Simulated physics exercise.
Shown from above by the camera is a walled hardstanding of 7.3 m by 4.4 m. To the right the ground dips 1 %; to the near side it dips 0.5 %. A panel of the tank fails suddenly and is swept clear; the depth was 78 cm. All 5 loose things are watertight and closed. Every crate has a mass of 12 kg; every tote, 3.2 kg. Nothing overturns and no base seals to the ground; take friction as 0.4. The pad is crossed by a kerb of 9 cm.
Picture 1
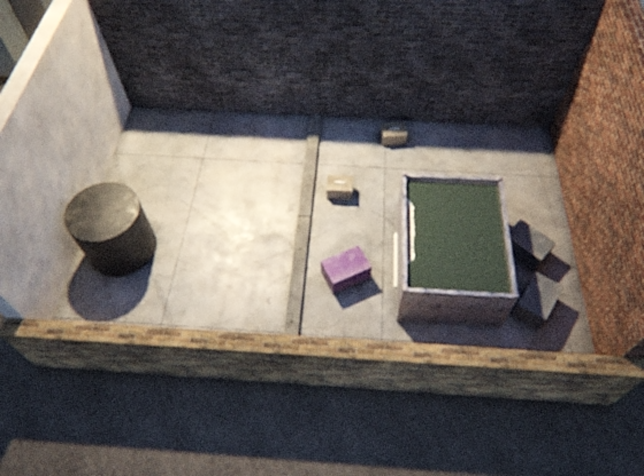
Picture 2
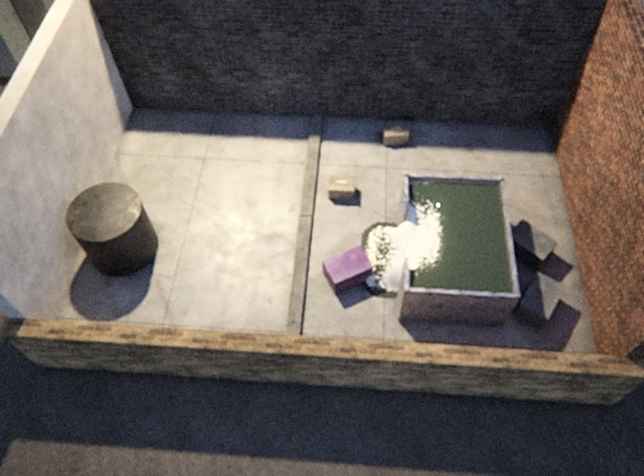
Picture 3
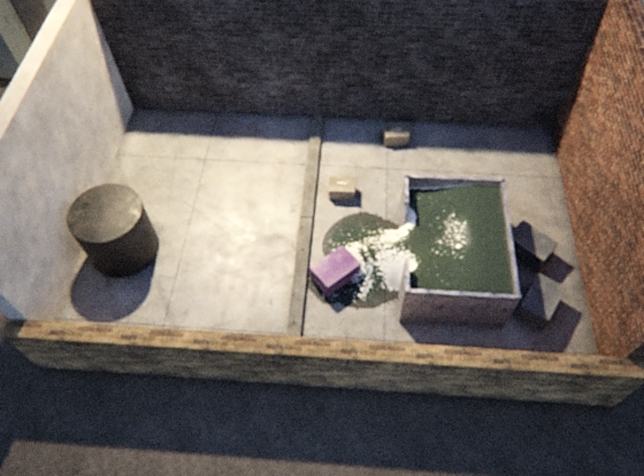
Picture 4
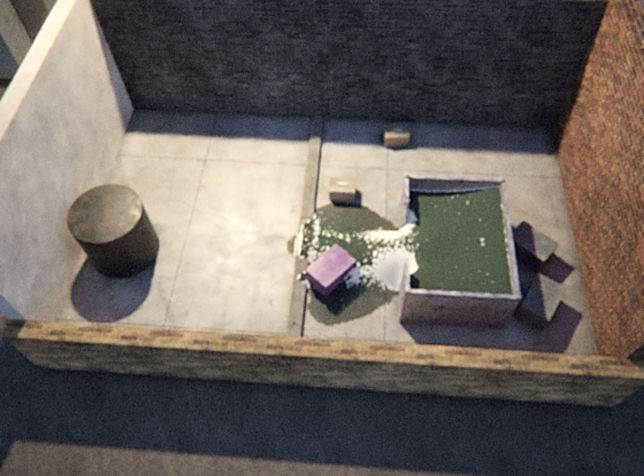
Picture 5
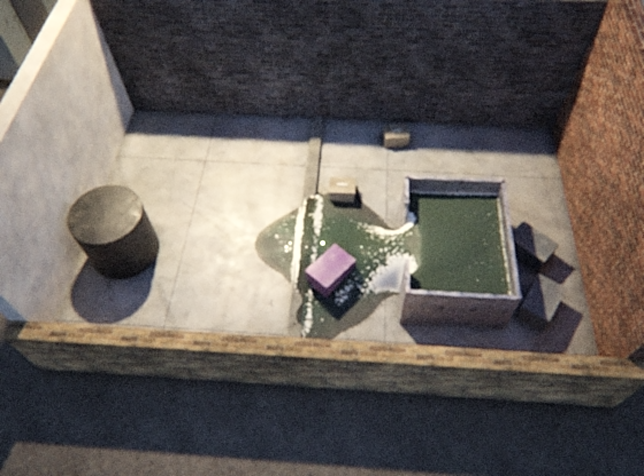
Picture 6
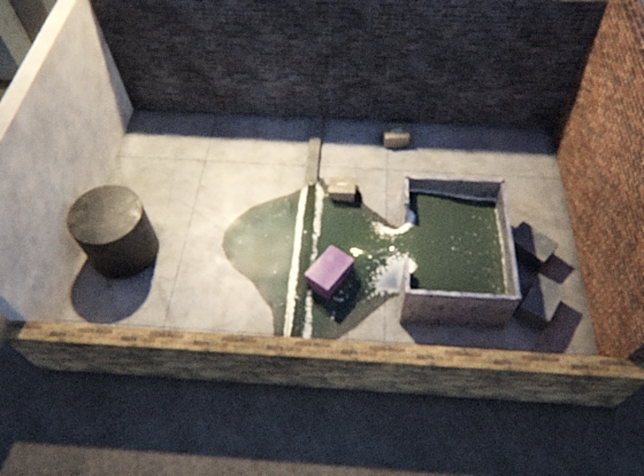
Green water bursting from the left side of a walled tank, nudging a purple crate leftward and spreading across a low kerb.
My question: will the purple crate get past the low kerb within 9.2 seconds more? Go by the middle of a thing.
I reckon the purple crate reaches the far side.
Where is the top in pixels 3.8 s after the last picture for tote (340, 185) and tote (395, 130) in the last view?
(402, 154) and (430, 153), roughly.
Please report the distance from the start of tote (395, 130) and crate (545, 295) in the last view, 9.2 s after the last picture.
One is off by 140 cm, the other by 20 cm, in the order asked.
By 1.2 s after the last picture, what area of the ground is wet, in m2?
21 m2.
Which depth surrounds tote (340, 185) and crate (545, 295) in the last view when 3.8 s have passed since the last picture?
About 2 and 1 cm.
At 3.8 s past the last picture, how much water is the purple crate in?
Close to 15 centimetres.
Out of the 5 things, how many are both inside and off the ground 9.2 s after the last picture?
At that moment it comes to 5.
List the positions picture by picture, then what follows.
In the first frame, the purple crate at (346, 264), on the bottom; 2.3 m2 under water; 0 of 5 have shifted.
In the second frame, the purple crate at (348, 264), on the bottom; water covers 2.9 m2; 0 of 5 have shifted.
In the third frame, the purple crate at (335, 265) rests on the ground, 18 cm from its start; water covers 3.6 m2; 1 of 5 have shifted.
In the fourth frame, the purple crate at (331, 265), on the bottom, 24 cm from its start; 4.6 m2 under water; 1 of 5 have shifted.
In the fifth frame, the purple crate at (331, 265), on the bottom, 25 cm from its start; water covers 5.6 m2; 1 of 5 have shifted.
In the sixth frame, the purple crate at (329, 267) floats, 27 cm from its start; 7.1 m2 under water; 1 of 5 have shifted.
Then, 1.2 s after the last picture the purple crate is near (247, 318), 1.6 m from its start, afloat; 1 of 5 are over the mark; 1 afloat.
Then, 3.8 s after the last picture the purple crate is near (105, 294), 3.3 m from its start, afloat; 1 of 5 are over the mark; 1 afloat.
Then, 6.2 s after the last picture the purple crate is near (184, 268), 2.3 m from its start, afloat; 1 of 5 are over the mark; 1 afloat.
Then, 9.2 s after the last picture the purple crate is near (173, 247), 2.5 m from its start, afloat; 1 of 5 are over the mark; 5 afloat.
